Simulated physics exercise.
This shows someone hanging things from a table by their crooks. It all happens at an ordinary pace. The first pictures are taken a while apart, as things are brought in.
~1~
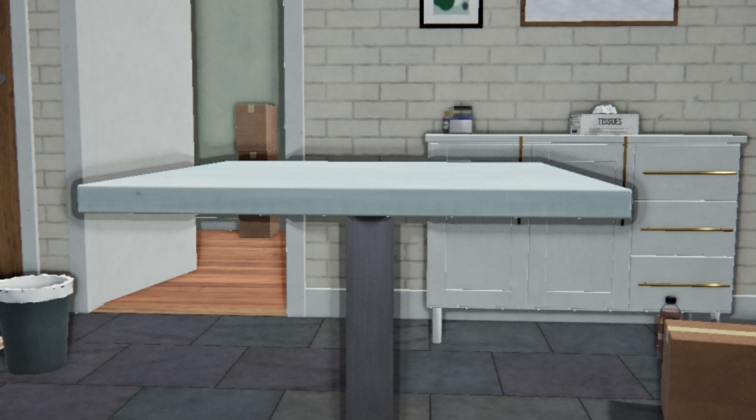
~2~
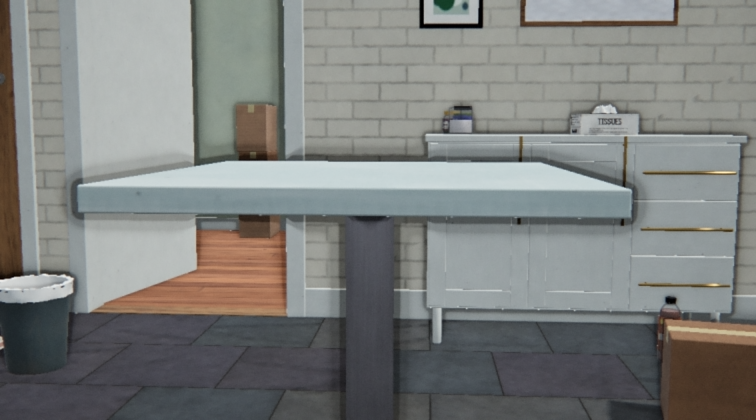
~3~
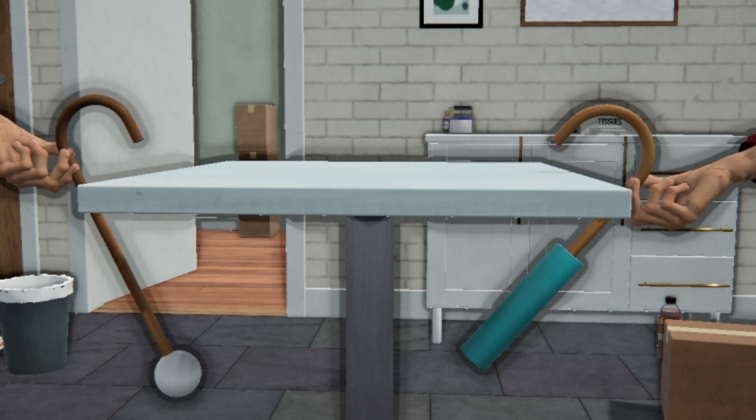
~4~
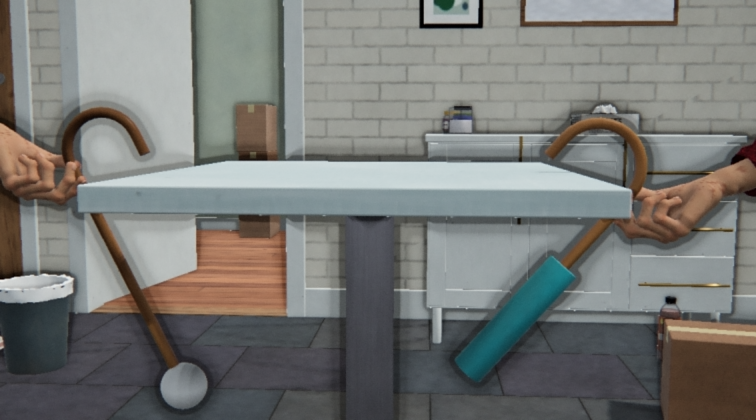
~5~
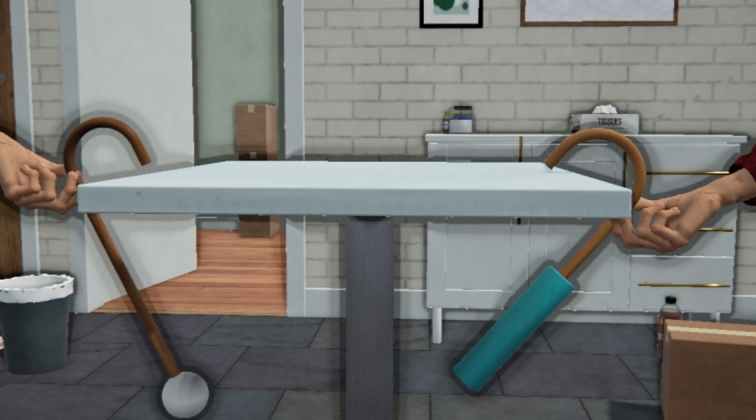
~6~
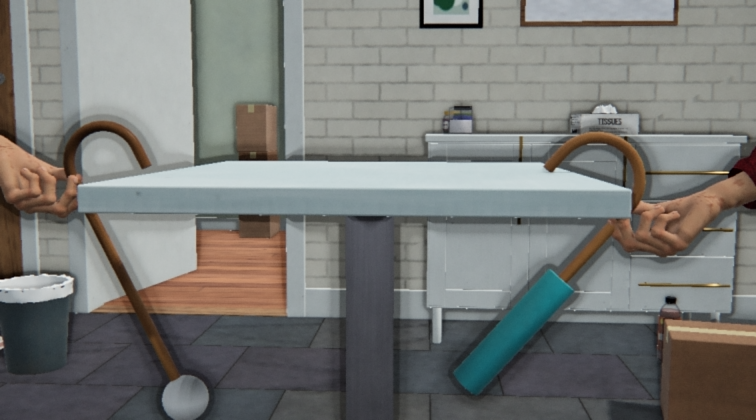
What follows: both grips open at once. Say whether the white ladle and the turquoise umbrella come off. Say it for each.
The white ladle falls to the floor and the turquoise umbrella stays hooked on the edge.
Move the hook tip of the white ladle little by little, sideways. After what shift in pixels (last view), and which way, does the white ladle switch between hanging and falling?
About 28 pixels right.
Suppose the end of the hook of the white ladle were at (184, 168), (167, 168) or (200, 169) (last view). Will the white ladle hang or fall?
In that order, it remains in place; falls to the floor; stays hooked on the edge.
Then, 0.38 s on from there, white ladle at the bottom; turquoise umbrella at rest near (536, 258).
In the end, the white ladle slips off; the turquoise umbrella hangs from the table, near (532, 257).
